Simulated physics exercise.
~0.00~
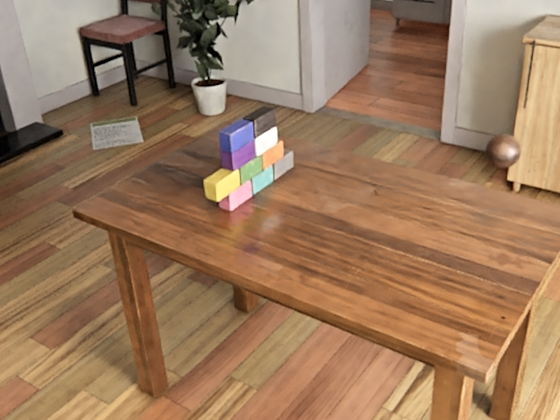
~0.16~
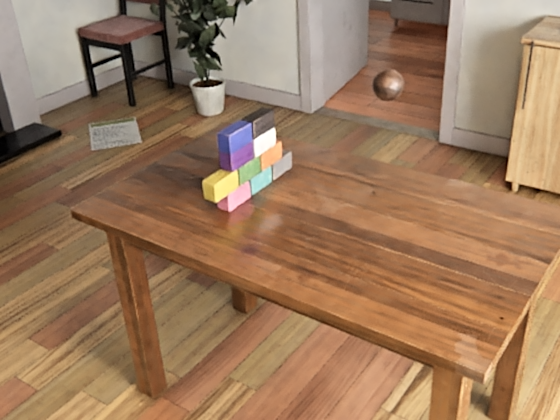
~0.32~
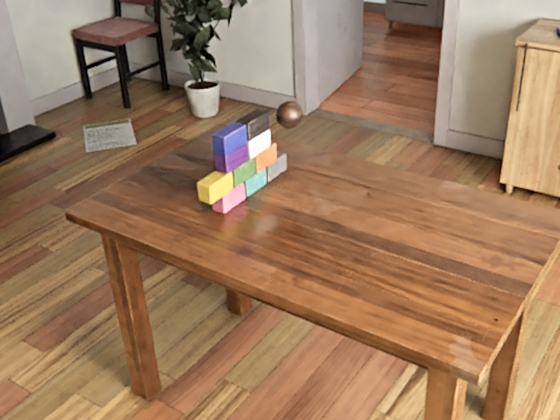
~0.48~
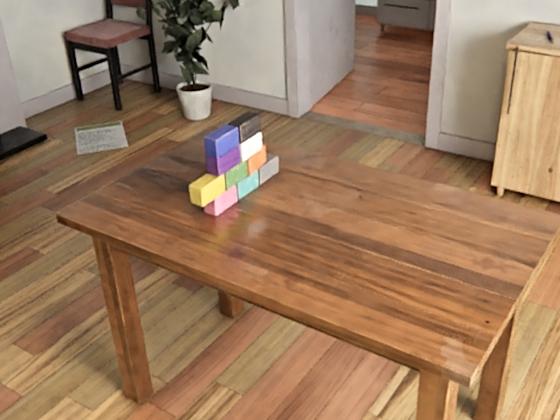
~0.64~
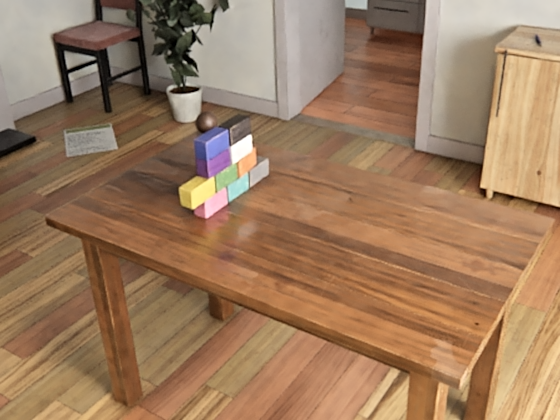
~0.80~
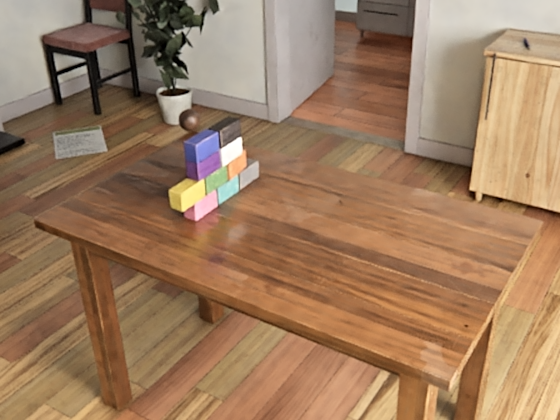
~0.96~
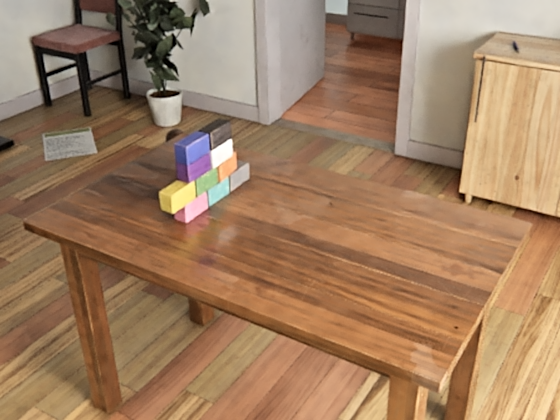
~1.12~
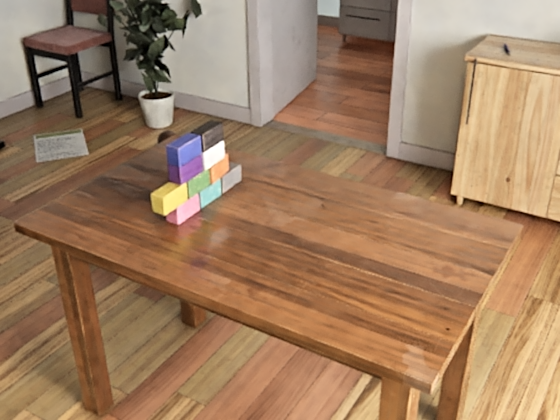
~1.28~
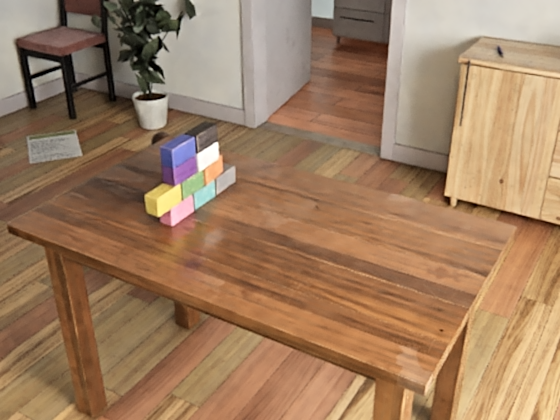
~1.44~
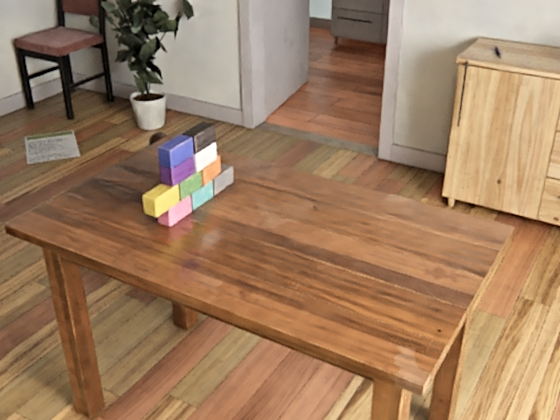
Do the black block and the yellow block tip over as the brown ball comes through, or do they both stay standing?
They both stay standing. The black block and the yellow block are still in place in the stack at the end.
A brown ball sailed in from the right toward a small stack of colorful blocks on a wooden table, slipped out of sight, showed briefly behind the stack's left side, then disappeared again, leaving the blocks still stacked.
